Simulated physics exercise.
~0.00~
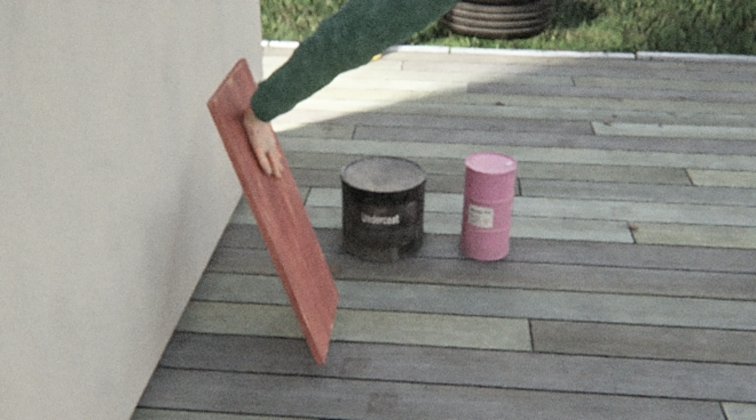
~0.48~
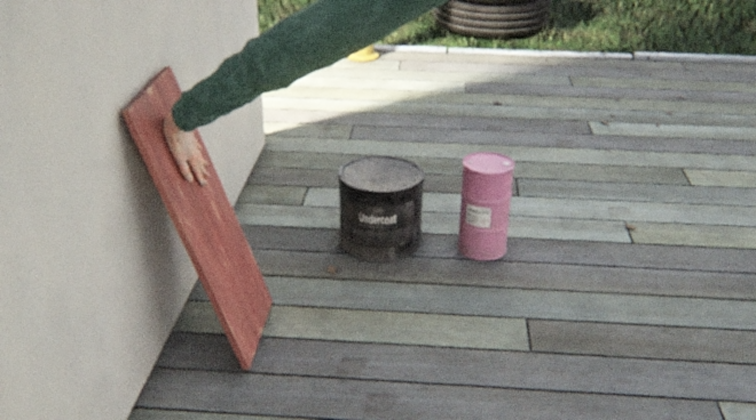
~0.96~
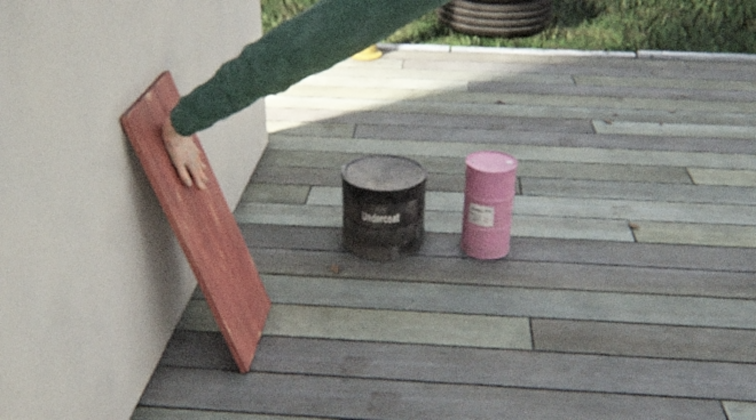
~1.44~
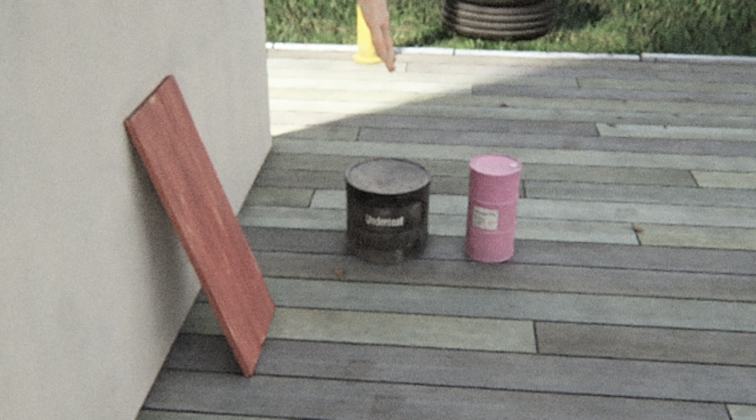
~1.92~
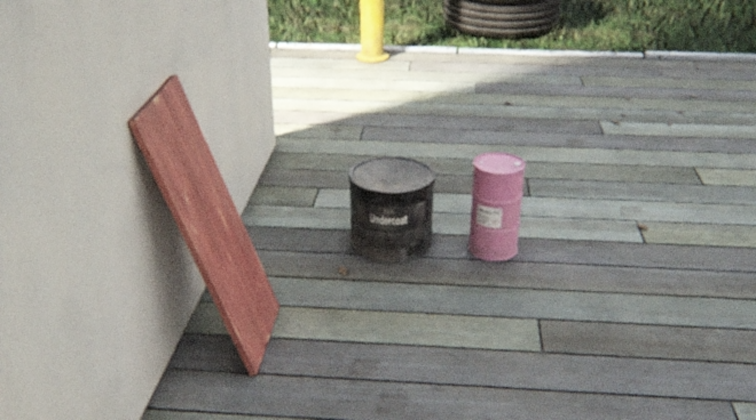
A green-sleeved arm leaning a red board against a wall beside a black pail and pink canister, then withdrawing, the board staying propped.
